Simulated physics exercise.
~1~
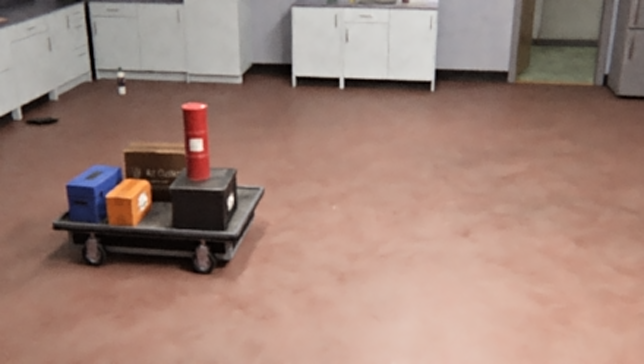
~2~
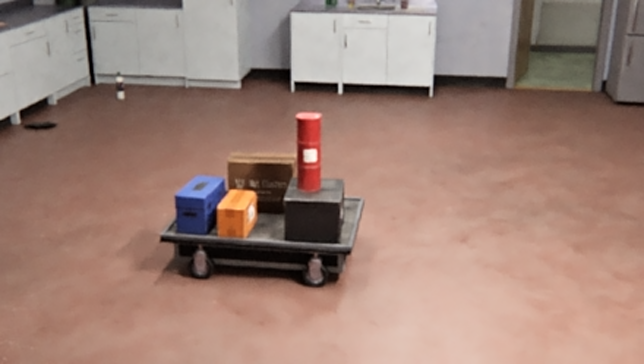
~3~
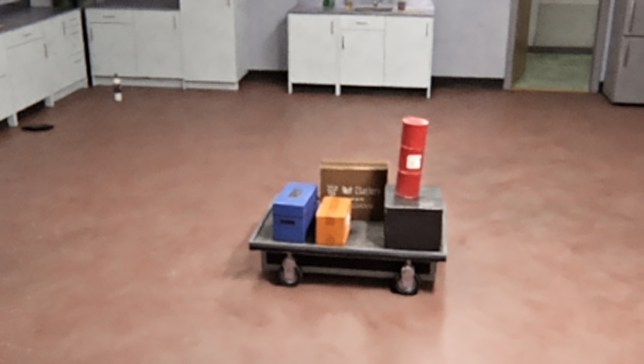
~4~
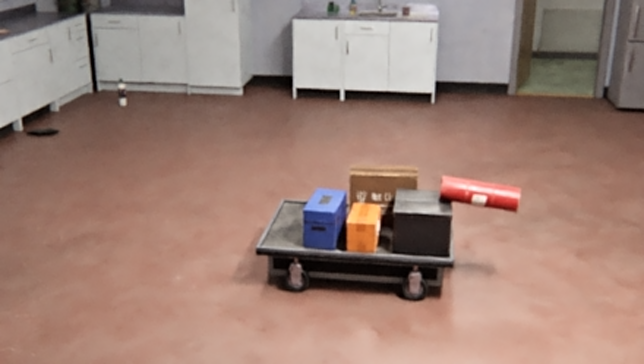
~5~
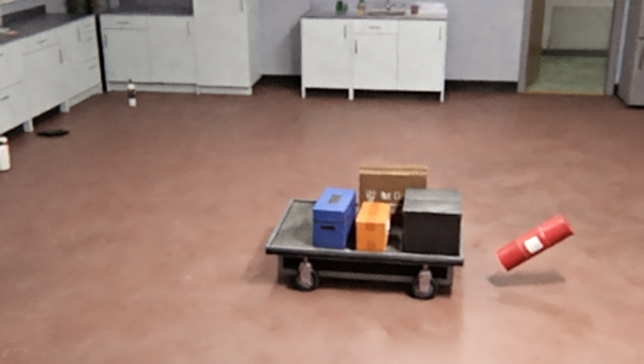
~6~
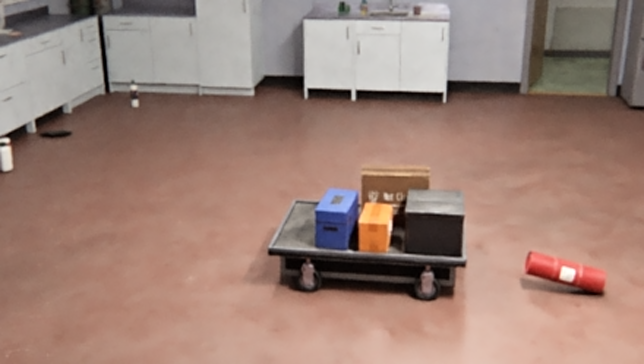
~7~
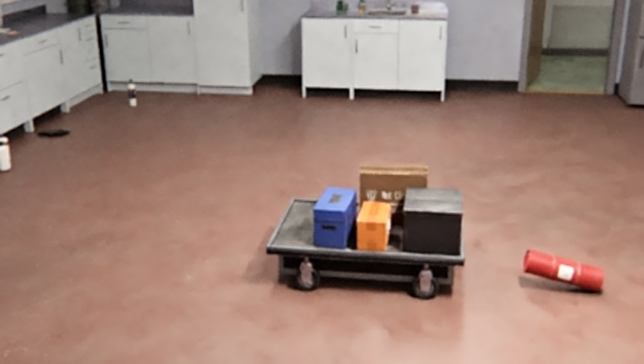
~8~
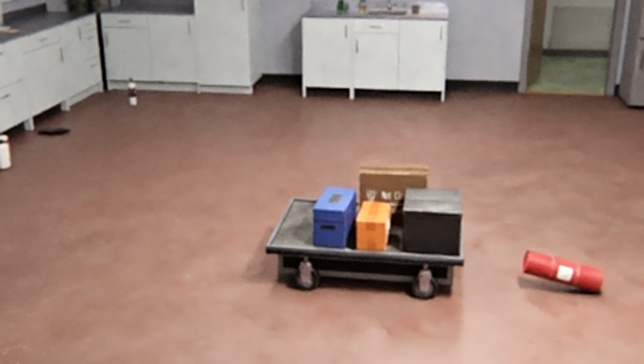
The clip shows a flat cart carrying blue, orange, brown and black boxes and a red canister rolling right across a reddish floor. It stops, and the canister tips off the black box, falls beyond the right edge and lies on the floor while the boxes remain aboard.
